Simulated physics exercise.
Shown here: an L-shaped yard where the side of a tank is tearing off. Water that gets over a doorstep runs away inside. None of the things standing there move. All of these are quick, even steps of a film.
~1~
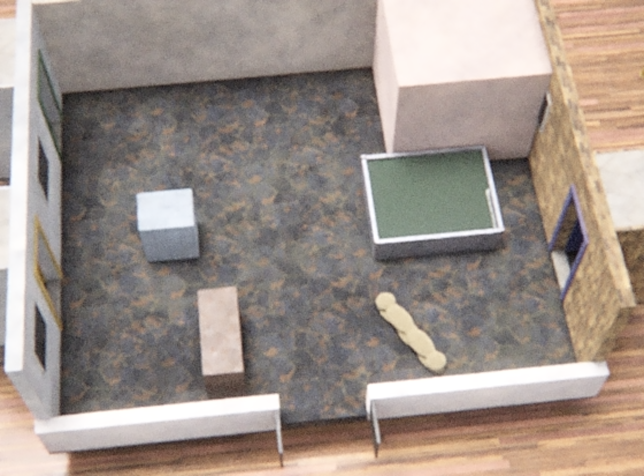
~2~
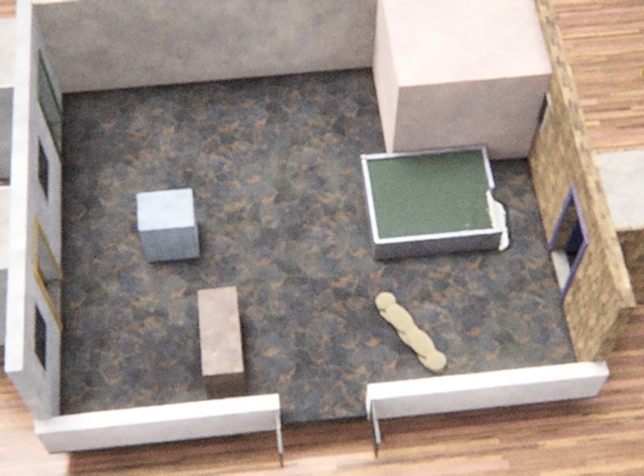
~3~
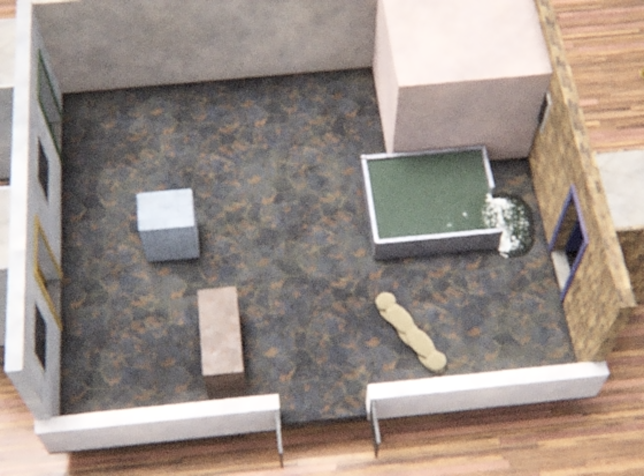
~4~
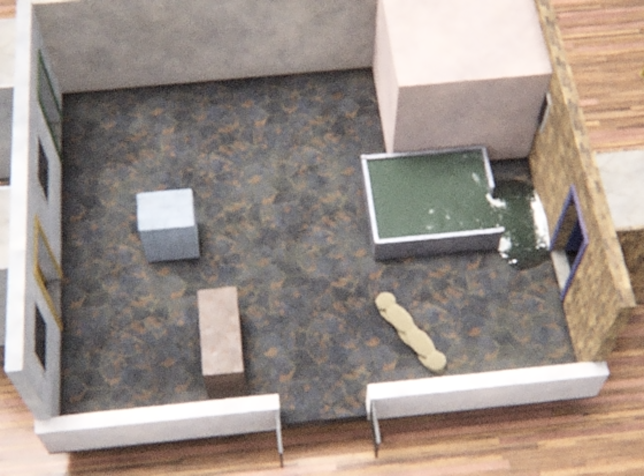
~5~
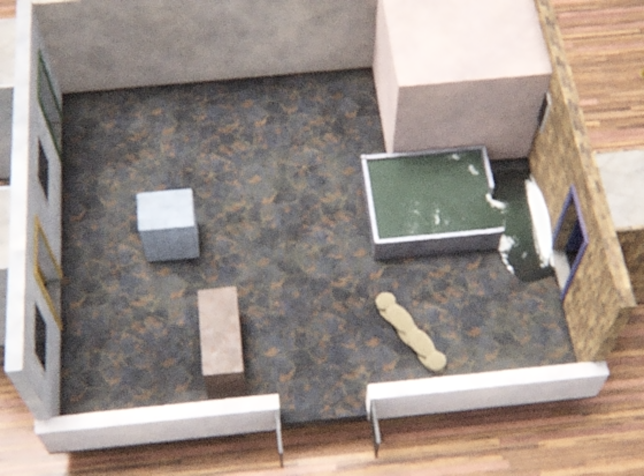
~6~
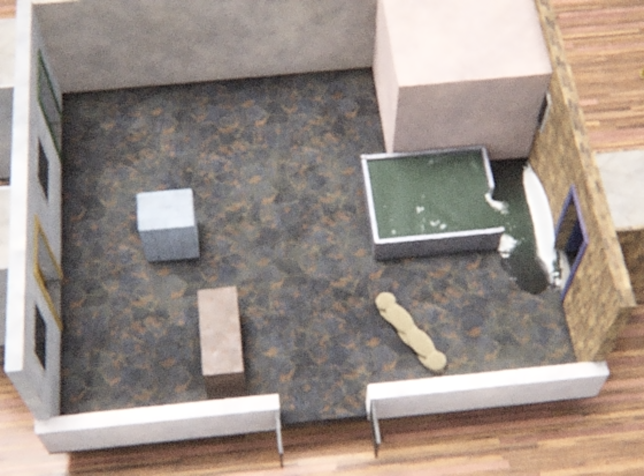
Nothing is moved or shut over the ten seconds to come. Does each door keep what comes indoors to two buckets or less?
The yellow door keeps it there; the blue door lets more through; the green door keeps it there.
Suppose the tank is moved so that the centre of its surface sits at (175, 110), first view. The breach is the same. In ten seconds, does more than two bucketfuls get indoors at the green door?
One at a time, the green door misses the threshold.
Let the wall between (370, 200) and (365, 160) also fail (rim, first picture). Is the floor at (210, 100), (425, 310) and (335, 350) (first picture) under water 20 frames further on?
Point by point: Soaked; unwetted; unwetted.
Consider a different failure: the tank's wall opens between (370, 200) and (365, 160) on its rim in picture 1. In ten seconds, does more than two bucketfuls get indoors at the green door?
The green one tops the limit.
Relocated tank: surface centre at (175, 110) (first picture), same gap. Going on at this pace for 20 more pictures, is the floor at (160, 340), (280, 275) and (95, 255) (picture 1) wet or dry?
Bone-dry, bone-dry, bone-dry.
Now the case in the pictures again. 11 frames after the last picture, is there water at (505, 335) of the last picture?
By then I'd expect it to be inundated.
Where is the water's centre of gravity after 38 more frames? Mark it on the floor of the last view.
Roughly (444, 257) in the last picture.
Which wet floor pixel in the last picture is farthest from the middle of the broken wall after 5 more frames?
Estimated pixel: (568, 351).
A moment on, water covers 5 % of the floor; the yellow door not reached, the blue door under two buckets in, the green door not reached.
Next, water covers 10 % of the floor; the yellow door not reached, the blue door over two buckets in, the green door not reached.
Then, water covers 15 % of the floor; the yellow door not reached, the blue door far over two buckets in, the green door not reached.
Later, water covers 30 % of the floor; the yellow door not reached, the blue door far over two buckets in, the green door not reached.
In the end, water covers 50 % of the floor; the yellow door not reached, the blue door far over two buckets in, the green door not reached.
